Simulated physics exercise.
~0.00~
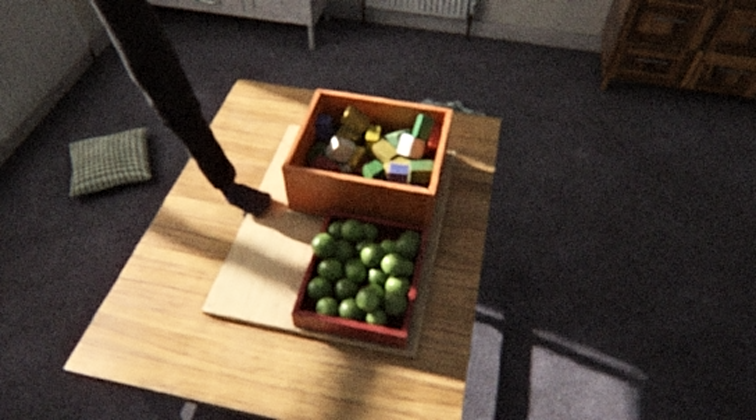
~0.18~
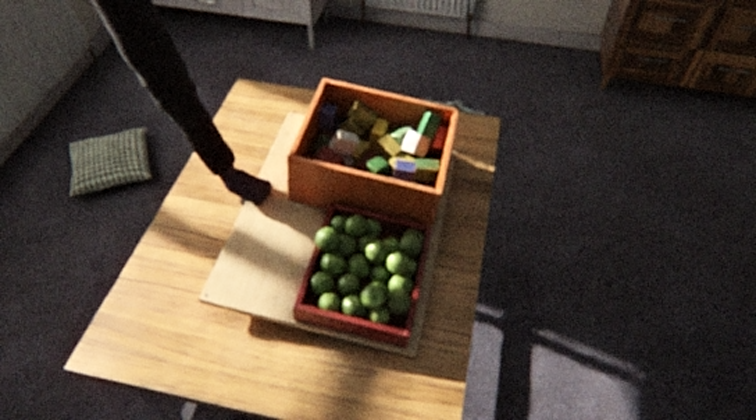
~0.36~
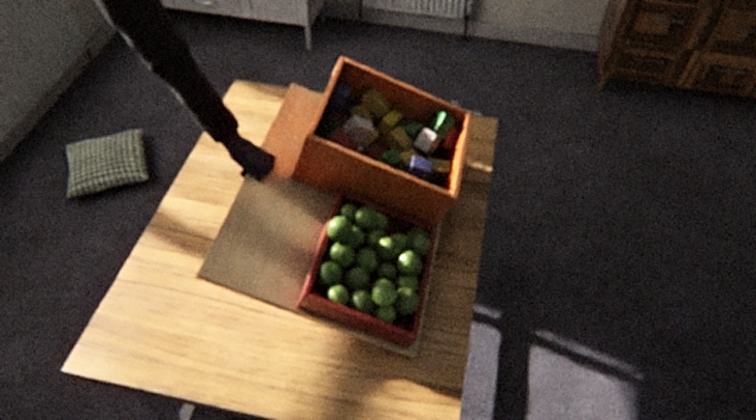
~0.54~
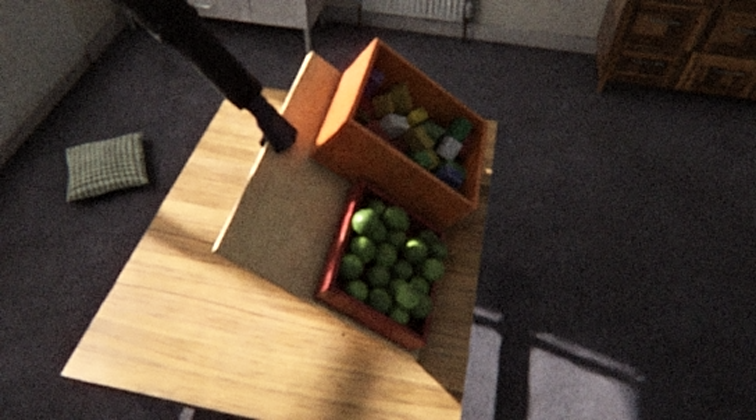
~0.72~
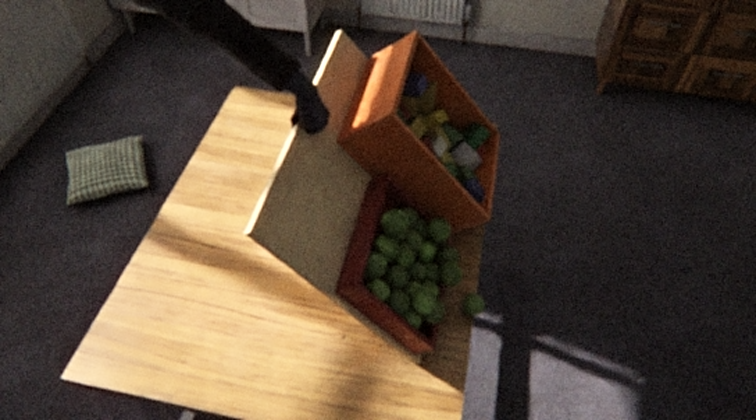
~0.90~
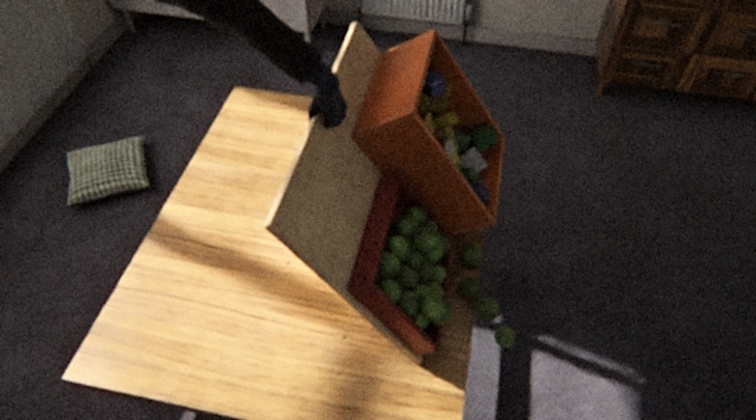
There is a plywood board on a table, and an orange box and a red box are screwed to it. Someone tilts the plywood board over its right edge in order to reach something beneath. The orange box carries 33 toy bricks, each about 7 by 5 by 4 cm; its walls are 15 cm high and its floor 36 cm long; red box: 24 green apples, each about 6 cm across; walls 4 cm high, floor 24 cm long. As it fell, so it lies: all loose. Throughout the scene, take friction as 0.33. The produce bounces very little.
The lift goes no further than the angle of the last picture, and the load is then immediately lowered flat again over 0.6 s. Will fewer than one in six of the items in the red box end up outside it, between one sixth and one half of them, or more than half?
Between a sixth and a half.
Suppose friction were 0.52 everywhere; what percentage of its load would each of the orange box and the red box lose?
Orange box 10, red box 40 per cent.
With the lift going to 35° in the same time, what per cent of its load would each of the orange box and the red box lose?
Then the orange box sheds 0 %, while the red box sheds 10 %.
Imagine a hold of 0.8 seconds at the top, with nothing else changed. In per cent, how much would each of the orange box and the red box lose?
That would cost orange box 0 per cent of its load and red box 30 per cent.
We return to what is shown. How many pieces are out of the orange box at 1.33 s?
Roughly, out by then: Orange box 0.
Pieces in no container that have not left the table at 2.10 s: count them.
Roughly 0 of them.
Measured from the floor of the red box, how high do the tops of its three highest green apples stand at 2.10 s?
Roughly 6 cm high.
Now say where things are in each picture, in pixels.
In the first frame (places track the rim corner closest to us here), red box (401, 334); orange box (429, 191); tipped 0°; all still inside.
Red box (404, 333); orange box (437, 191); tipped 6°, in the second frame.
Red box (411, 334); orange box (453, 195); tipped 19°, in the third frame.
Red box (423, 339); orange box (473, 205); tipped 36°, in the fourth frame.
Red box (432, 345); orange box (488, 216); tipped 49°; 1 out, the lowest apple at (474, 305), in the fifth frame.
Red box (436, 346); orange box (494, 220); tipped 55°; 4 out, the lowest apple at (505, 336), in the sixth frame.
After 1.09 s, tilt 42°; the orange box has all 33 and the red box is down by 5 of 24.
After 1.33 s, tilt 11°; the orange box has all 33 and the red box is down by 7 of 24.
After 1.67 s, tilt 0°; the orange box has all 33 and the red box is down by 7 of 24.
Outcome (at 2.10 s), the orange box has all 33 and the red box is down by 7 of 24. Asked share, 7 of 24, 29 per cent.
